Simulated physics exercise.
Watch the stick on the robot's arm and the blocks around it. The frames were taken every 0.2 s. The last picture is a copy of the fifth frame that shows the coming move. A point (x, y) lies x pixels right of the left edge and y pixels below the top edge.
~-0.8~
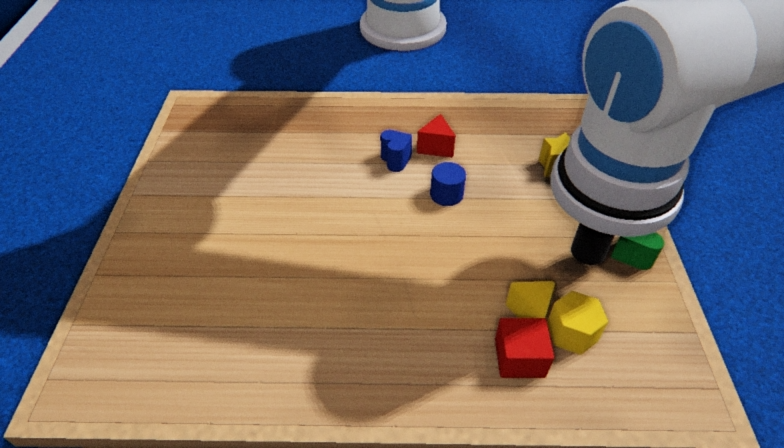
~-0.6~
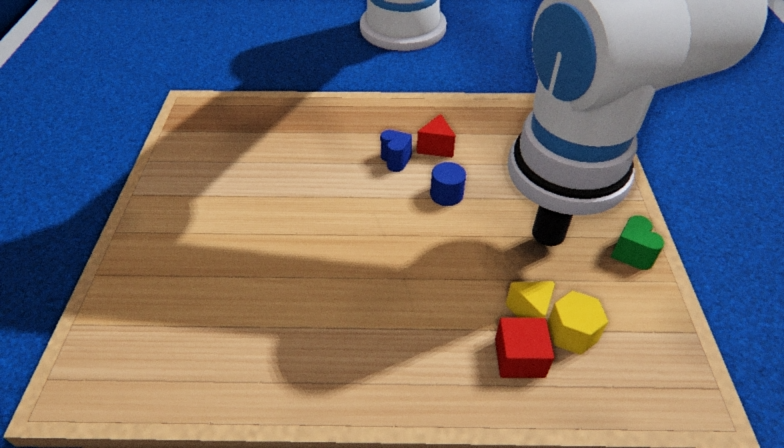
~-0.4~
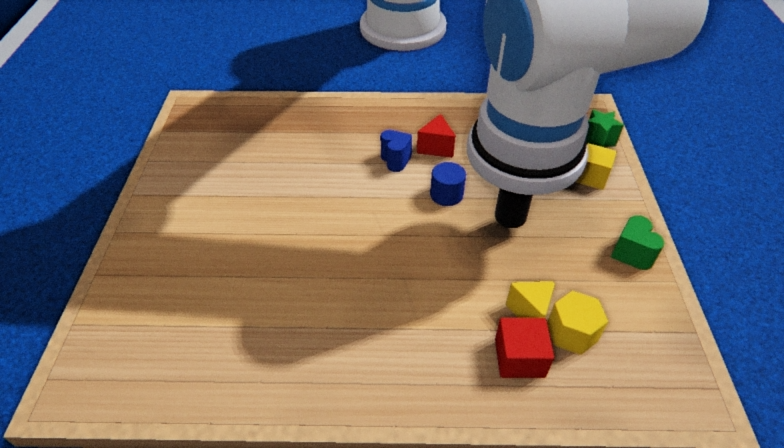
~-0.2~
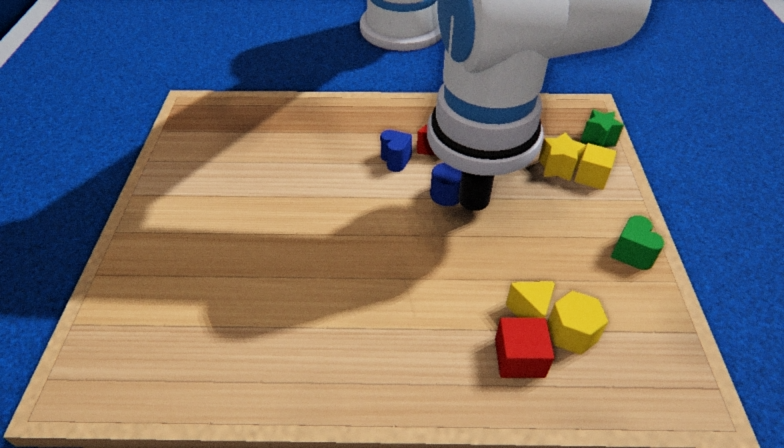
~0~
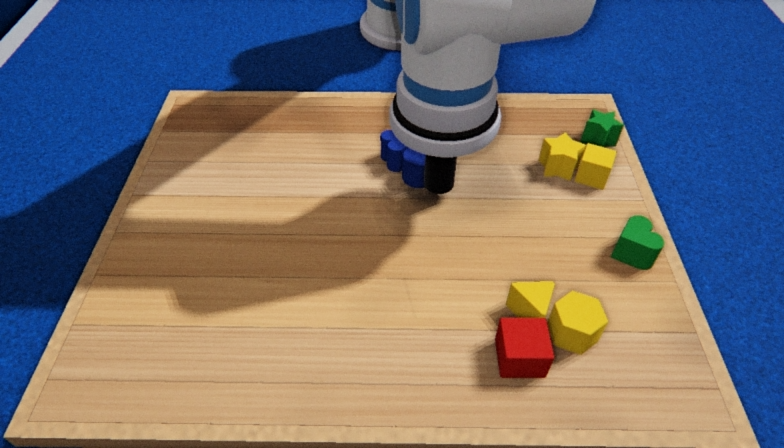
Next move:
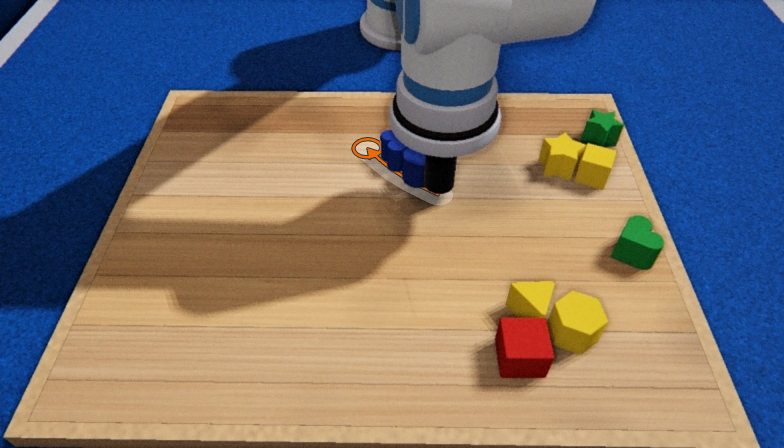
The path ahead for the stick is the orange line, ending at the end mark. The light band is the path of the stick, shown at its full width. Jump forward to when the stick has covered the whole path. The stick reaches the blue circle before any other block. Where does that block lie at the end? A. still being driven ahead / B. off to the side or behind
I choose A.
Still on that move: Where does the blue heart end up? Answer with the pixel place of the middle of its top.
Final place: (357, 93).
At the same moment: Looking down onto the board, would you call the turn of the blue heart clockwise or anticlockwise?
Answer: Clockwise.
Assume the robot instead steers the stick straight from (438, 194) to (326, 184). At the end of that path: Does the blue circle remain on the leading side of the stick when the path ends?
Going by the path, no.
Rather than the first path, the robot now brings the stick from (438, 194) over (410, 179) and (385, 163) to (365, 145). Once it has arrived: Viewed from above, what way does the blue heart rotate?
From above, it turns clockwise.
The line goes from (438, 194) by way of (410, 180) and (386, 165) to (367, 148).
On the path given first. One third of the way, stick at (409, 170); blue heart at (378, 125), turned 40° clockwise; blue circle at (392, 141).
Two thirds of the way, stick at (386, 154); blue heart at (365, 109), turned 55° clockwise; blue circle at (372, 126).
At the end, stick at (367, 138); blue heart at (357, 93), turned 70° clockwise; blue circle at (356, 109); red three-sided block unmoved.
